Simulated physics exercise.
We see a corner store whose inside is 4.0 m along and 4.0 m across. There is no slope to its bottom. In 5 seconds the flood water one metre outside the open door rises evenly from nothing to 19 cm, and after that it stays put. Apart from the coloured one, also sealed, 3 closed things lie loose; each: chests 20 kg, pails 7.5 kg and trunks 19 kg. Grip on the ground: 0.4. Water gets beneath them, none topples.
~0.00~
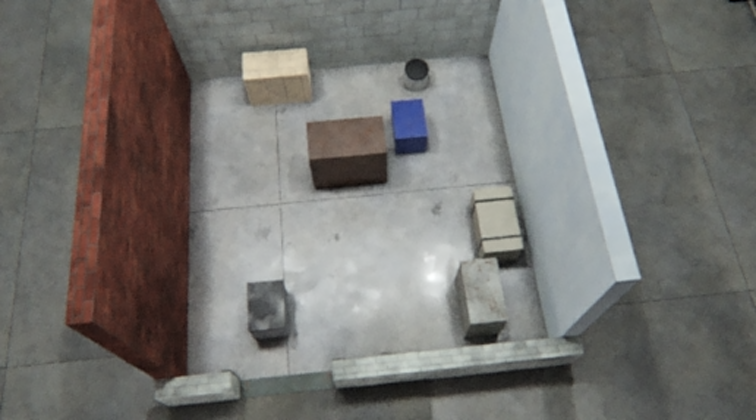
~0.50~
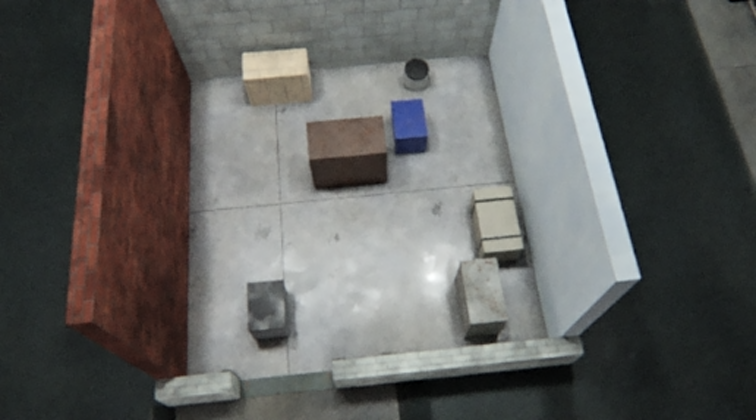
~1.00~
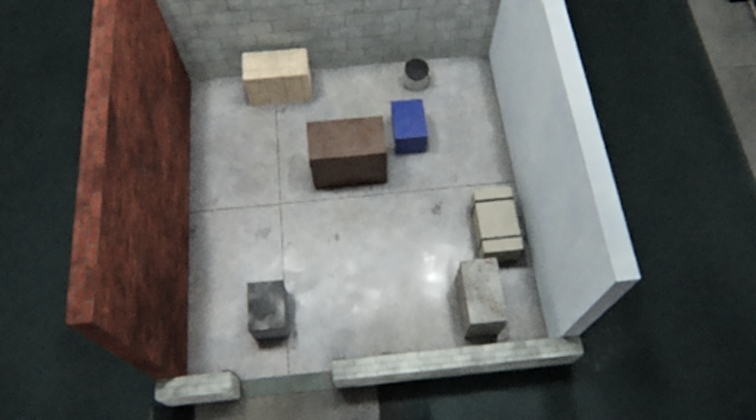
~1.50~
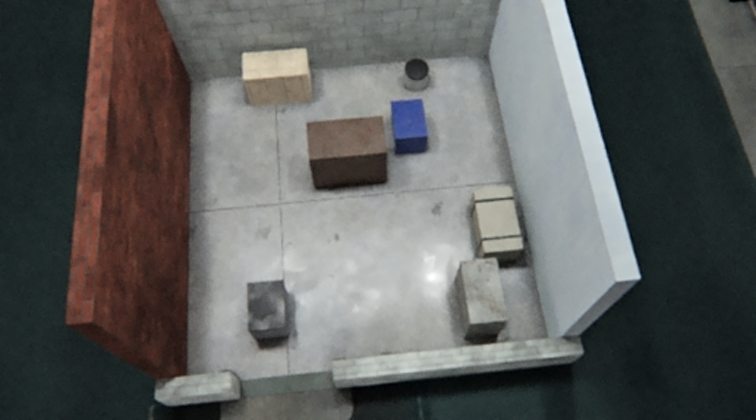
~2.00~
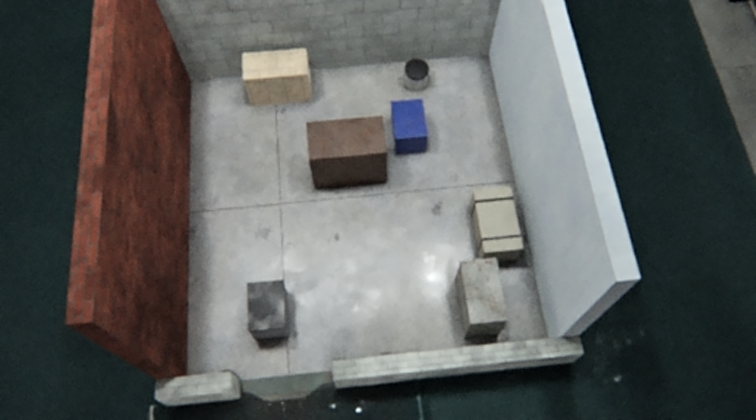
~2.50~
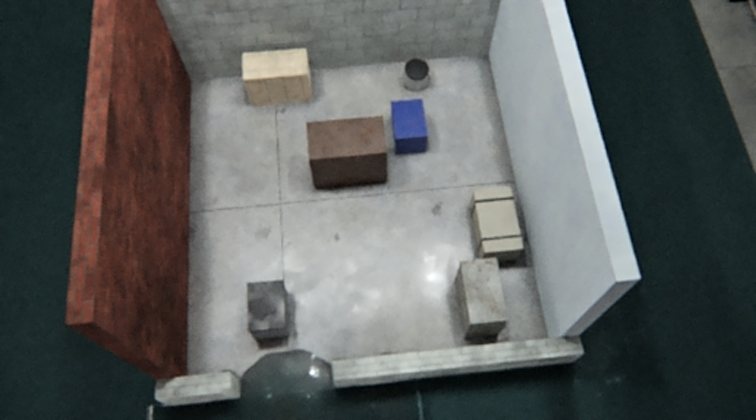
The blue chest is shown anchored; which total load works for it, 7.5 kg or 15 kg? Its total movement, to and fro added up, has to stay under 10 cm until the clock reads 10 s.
I'd wager both choices work.
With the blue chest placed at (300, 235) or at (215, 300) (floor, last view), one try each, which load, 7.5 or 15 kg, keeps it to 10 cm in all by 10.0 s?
Log: Try 1 neither pick works; try 2 neither pick works.
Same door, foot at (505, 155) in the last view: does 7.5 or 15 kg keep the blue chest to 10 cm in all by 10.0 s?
Okay, so both masses fail.
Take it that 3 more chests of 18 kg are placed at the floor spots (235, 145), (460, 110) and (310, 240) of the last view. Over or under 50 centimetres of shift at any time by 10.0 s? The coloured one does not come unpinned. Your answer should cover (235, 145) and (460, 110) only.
Results: Threshold not reached; threshold not reached.
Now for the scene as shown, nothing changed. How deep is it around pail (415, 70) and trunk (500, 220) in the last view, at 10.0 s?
Depths: Near 5 cm, then near 5 cm.
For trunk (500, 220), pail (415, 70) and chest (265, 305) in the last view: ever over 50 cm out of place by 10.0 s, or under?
In that order: Below, below, beyond.
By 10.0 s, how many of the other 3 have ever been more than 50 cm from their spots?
Count: 1.
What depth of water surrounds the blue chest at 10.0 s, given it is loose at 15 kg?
About 3 cm.
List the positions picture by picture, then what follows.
The first picture shows the blue chest at (409, 118), on the bottom; water covers 0.0 m2; 0 of 4 have shifted.
The second picture shows the blue chest at (409, 118) rests on the ground; water covers 0.0 m2; 0 of 4 have shifted.
The third picture shows the blue chest at (409, 118) rests on the ground; 0.0 m2 under water; 0 of 4 have shifted.
The fourth picture shows the blue chest at (409, 118), on the bottom; 0.0 m2 under water; 0 of 4 have shifted.
The fifth picture shows the blue chest at (409, 118) rests on the ground; water covers 0.0 m2; 0 of 4 have shifted.
The sixth picture shows the blue chest at (409, 118) rests on the ground; water covers 0.2 m2; 0 of 4 have shifted.
After 3.5 s the blue chest would be 0 cm from its start with 7.5 kg and 0 cm from its start with 15 kg; 0 cm of water round it then.
After 4.5 s the blue chest would be 0 cm from its start with 7.5 kg and 0 cm from its start with 15 kg; 0 cm of water round it then.
After 7.0 s the blue chest would be 0 cm from its start with 7.5 kg and 0 cm from its start with 15 kg; 1 cm of water round it then.
After 10.0 s the blue chest would be 0 cm from its start with 7.5 kg and 0 cm from its start with 15 kg; 3 cm of water round it then.
